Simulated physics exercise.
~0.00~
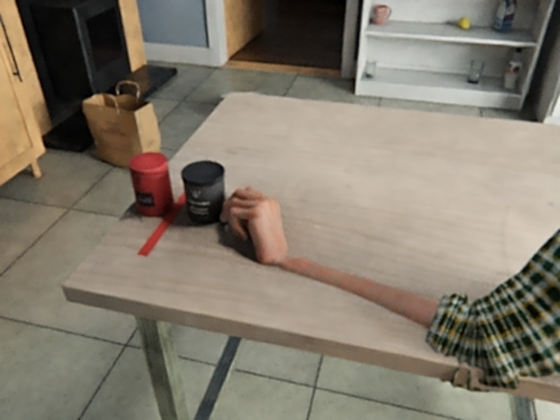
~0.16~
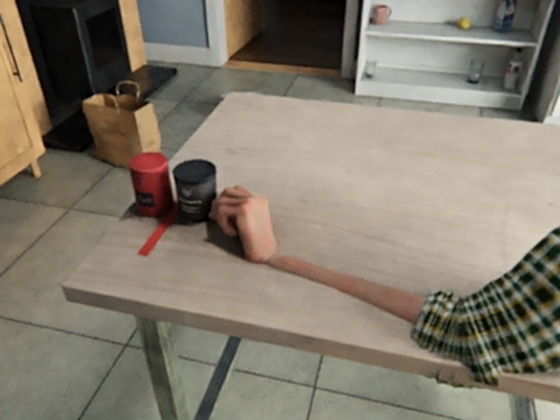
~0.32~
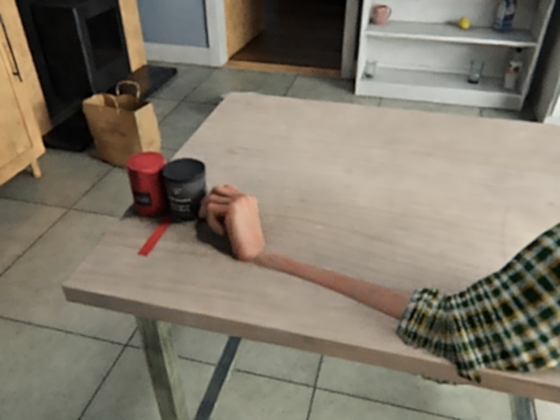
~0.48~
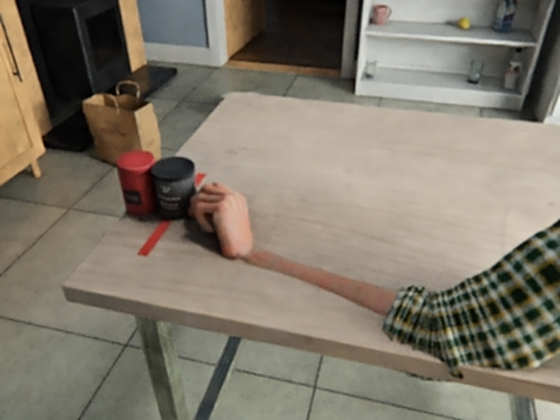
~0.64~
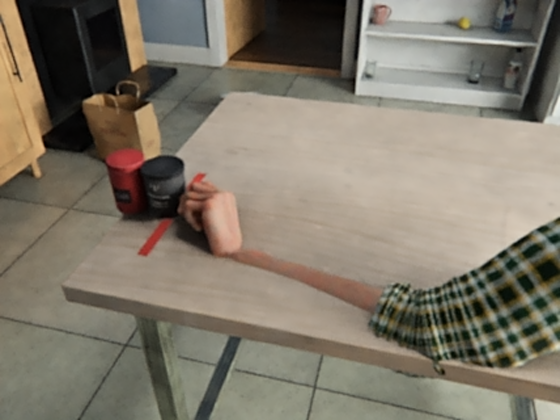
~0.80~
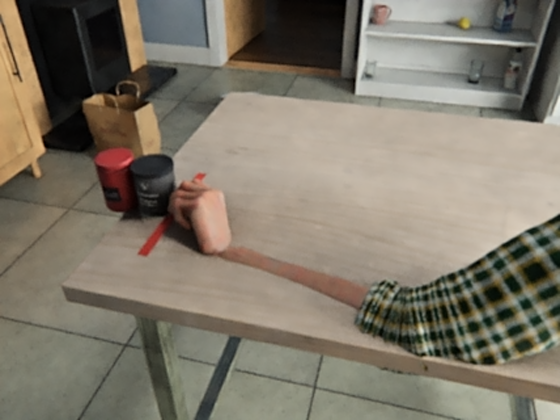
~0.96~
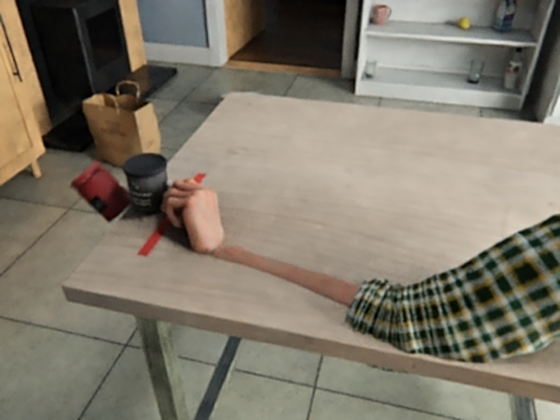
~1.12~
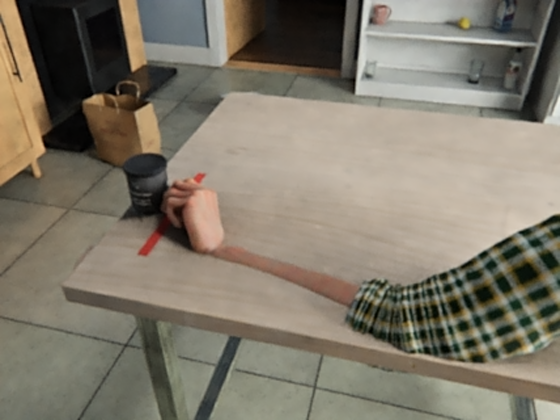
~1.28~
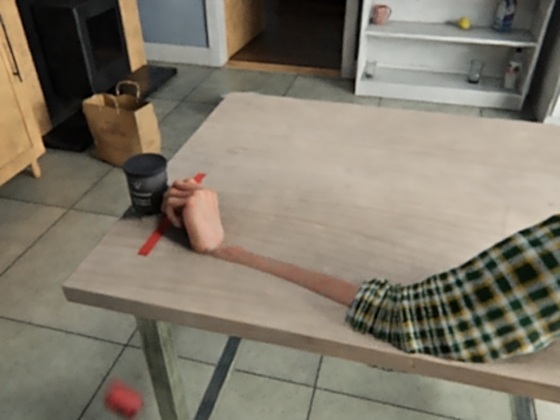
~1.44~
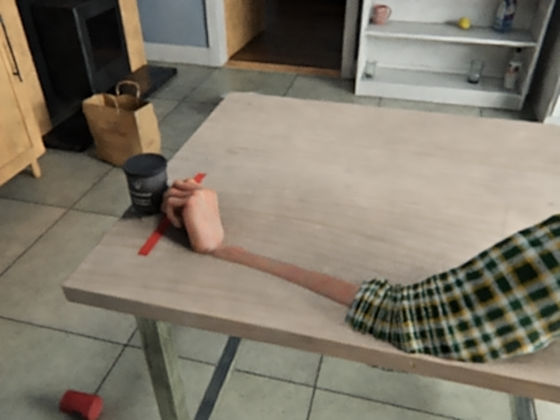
At first, a red jar and a black pot stand upright near the left end of a pale wooden table, beside a strip of red tape, with a hand in a checked sleeve resting against the pot. The hand pushes the black pot left until it meets the red jar. Both containers then slide together towards the table's edge. The red jar tips over the side and drops out of view, while the pot and hand come to rest. Finally, the jar reappears below and lies on its side on the tiled floor, with the pot still upright on the table.
